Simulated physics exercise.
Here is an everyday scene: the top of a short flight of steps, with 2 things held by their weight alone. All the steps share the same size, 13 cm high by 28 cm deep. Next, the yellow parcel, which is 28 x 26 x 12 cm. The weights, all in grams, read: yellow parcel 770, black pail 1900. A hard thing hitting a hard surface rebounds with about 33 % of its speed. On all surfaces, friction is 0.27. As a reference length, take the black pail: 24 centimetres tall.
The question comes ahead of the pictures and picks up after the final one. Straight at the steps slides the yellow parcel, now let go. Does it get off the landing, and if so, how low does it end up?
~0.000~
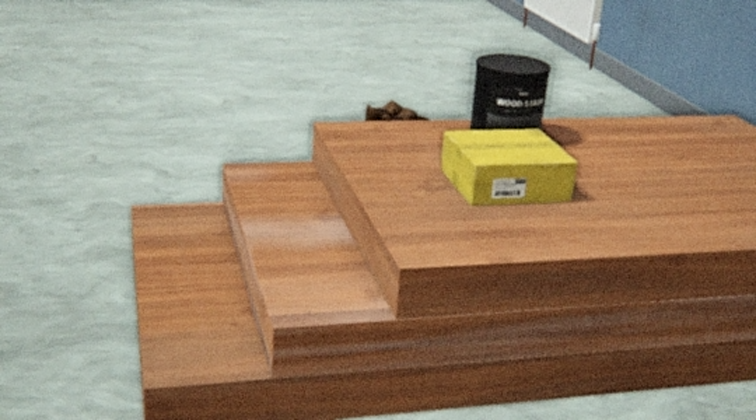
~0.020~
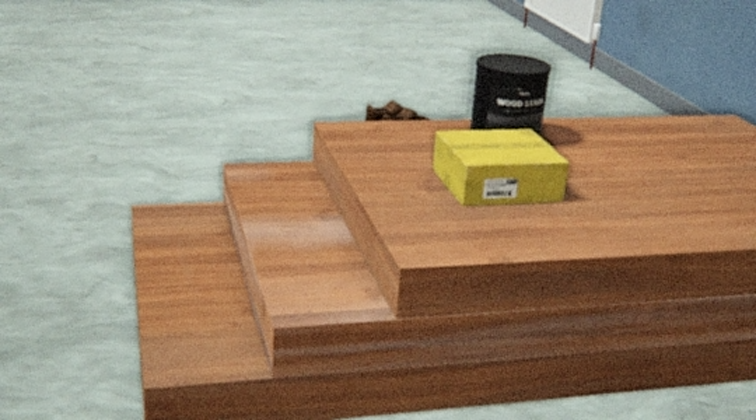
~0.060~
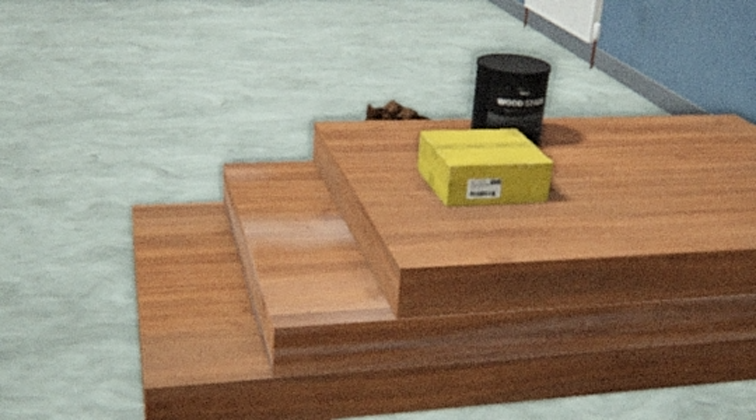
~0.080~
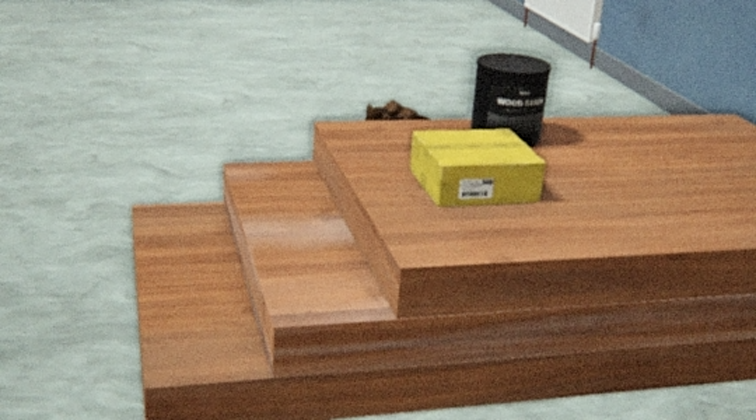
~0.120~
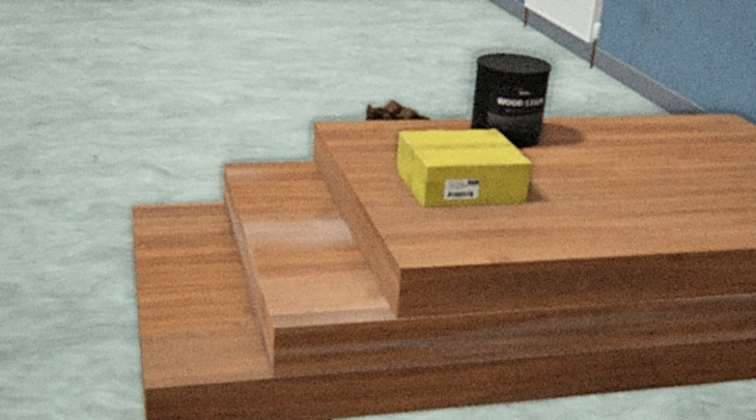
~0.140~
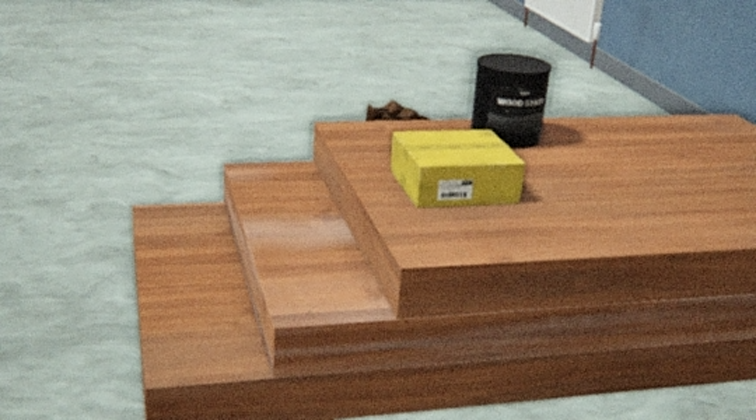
No, it stays on the landing.
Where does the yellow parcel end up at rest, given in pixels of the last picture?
At pixel (403, 169) or so, give or take.
After 0.24 s, 20 cm to the first step; yellow parcel near (429, 168).
After 0.34 s, 15 cm to the first step; yellow parcel near (411, 168).
After 0.44 s, 13 cm to the first step; yellow parcel near (403, 169).
In the end (0.9 s), 13 cm to the first step; black pail under 12 cm from the start. At the end, from the last picture's camera, yellow parcel near (403, 169).
